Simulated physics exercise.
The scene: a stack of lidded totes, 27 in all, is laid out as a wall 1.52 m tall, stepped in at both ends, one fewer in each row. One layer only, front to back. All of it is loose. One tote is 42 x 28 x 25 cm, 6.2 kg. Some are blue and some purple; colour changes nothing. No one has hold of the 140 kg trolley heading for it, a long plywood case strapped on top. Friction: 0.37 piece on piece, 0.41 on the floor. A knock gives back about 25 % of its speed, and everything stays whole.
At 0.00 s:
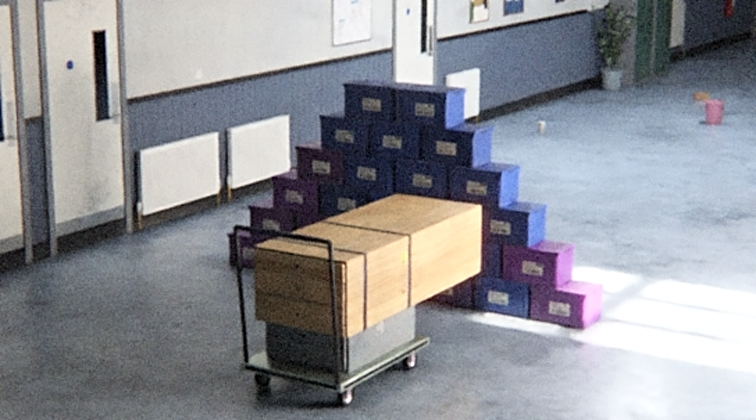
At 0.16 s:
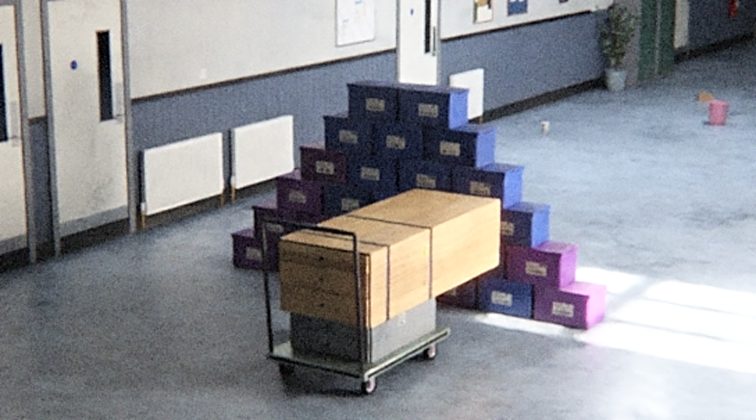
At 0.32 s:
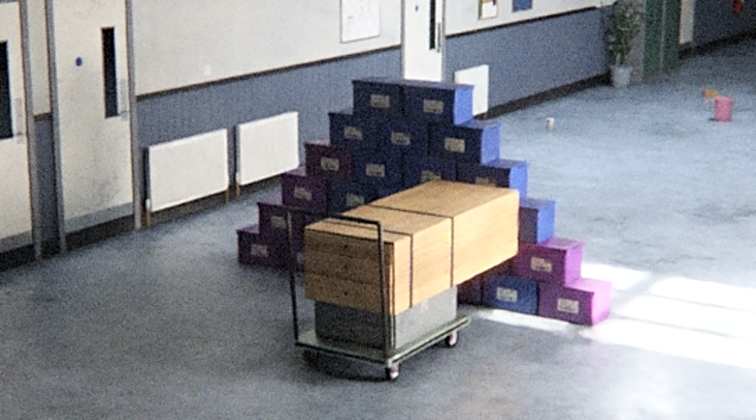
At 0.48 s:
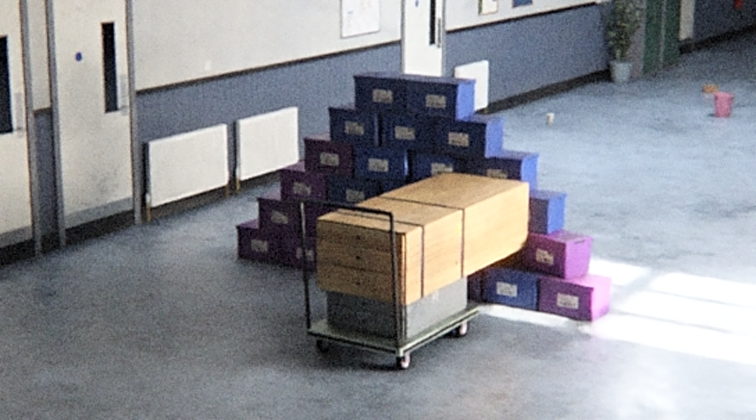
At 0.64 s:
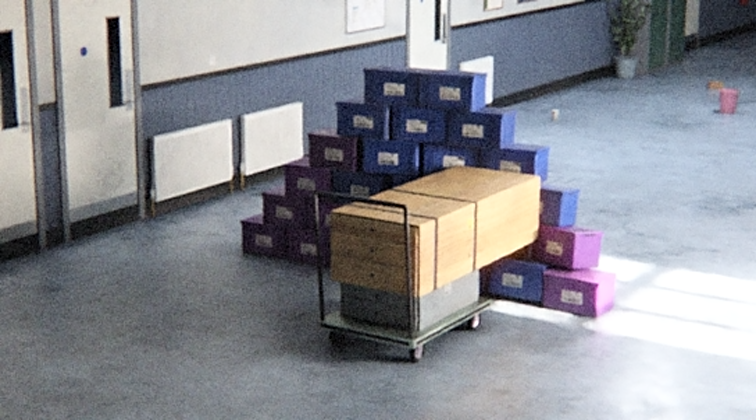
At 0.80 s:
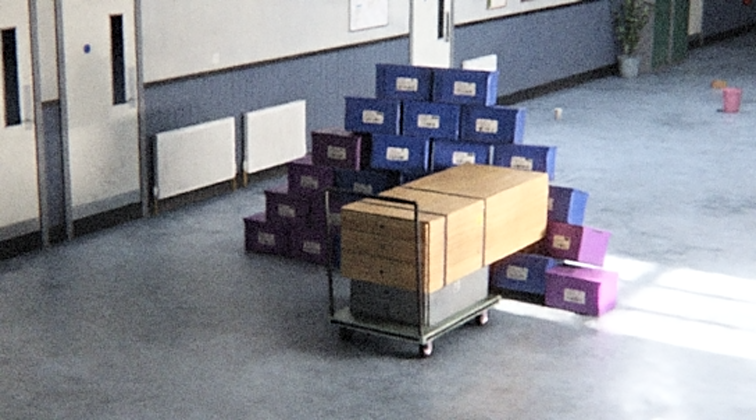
Trolley carrying a long wooden load rolling into a stepped stack of blue and purple boxes, pushing some back and tilting them.
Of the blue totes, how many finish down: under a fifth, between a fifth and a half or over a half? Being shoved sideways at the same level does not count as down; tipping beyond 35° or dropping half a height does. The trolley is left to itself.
Ending down: Over a half.
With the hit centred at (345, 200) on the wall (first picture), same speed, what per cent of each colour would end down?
Then purple 40, blue 50 per cent.
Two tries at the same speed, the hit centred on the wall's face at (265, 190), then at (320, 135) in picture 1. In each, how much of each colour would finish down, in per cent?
Purple 60 then 10, blue 30 then 30 per cent.
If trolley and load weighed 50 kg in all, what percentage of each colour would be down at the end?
Then purple 0, blue 0 per cent.
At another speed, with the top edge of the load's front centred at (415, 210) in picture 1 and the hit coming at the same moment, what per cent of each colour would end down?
In that case purple 10, blue 70 per cent.
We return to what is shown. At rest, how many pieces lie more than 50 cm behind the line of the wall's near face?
Some 14 pieces.
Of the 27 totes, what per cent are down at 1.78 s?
By then 50 per cent.
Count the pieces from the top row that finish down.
The count is 2.
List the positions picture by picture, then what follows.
In the first frame (each place is the centre of the face we see best), load (477, 228) 41 cm short of the wall; top blue tote (368, 103); top purple tote (319, 166); all as stacked.
In the second frame, load (496, 221) 20 cm short of the wall; top blue tote (371, 103).
In the third frame, load (515, 211) just touching; top blue tote (376, 100).
In the fourth frame, load (524, 203) 14 cm into the wall's line; top blue tote (379, 95); 12 have shifted.
In the fifth frame, load (536, 197) 23 cm into the wall's line; top blue tote (390, 88) moved 7 cm; steepest lean 8°, the tote at (552, 246); 16 have shifted.
In the sixth frame, load (544, 194) 29 cm into the wall's line; top blue tote (403, 83) tilted 8°; top purple tote (334, 151); steepest lean 19°, the tote at (579, 208); 16 have shifted.
By 1.02 s, load 36 cm past the wall's line, still rolling; 2 of the 19 blue totes down (3 of 27 in all colours); top blue tote tilted 19°.
By 1.30 s, load 44 cm past the wall's line, still rolling; 14 of the 19 blue totes down (15 of 27 in all colours); top blue tote tilted 44°, 22 cm lower.
By 1.78 s, load 54 cm past the wall's line, still rolling; 13 of the 19 blue totes down (14 of 27 in all colours); top blue tote on its side.
When it is over (2.9 s), load 61 cm past the wall's line, stopped; 13 of the 19 blue totes down (14 of 27 in all colours); top blue tote 1.27 m lower; top purple tote unmoved. That is 68 per cent. In pixels of the last frame, middles, top blue tote near (300, 171), top purple tote near (344, 148).
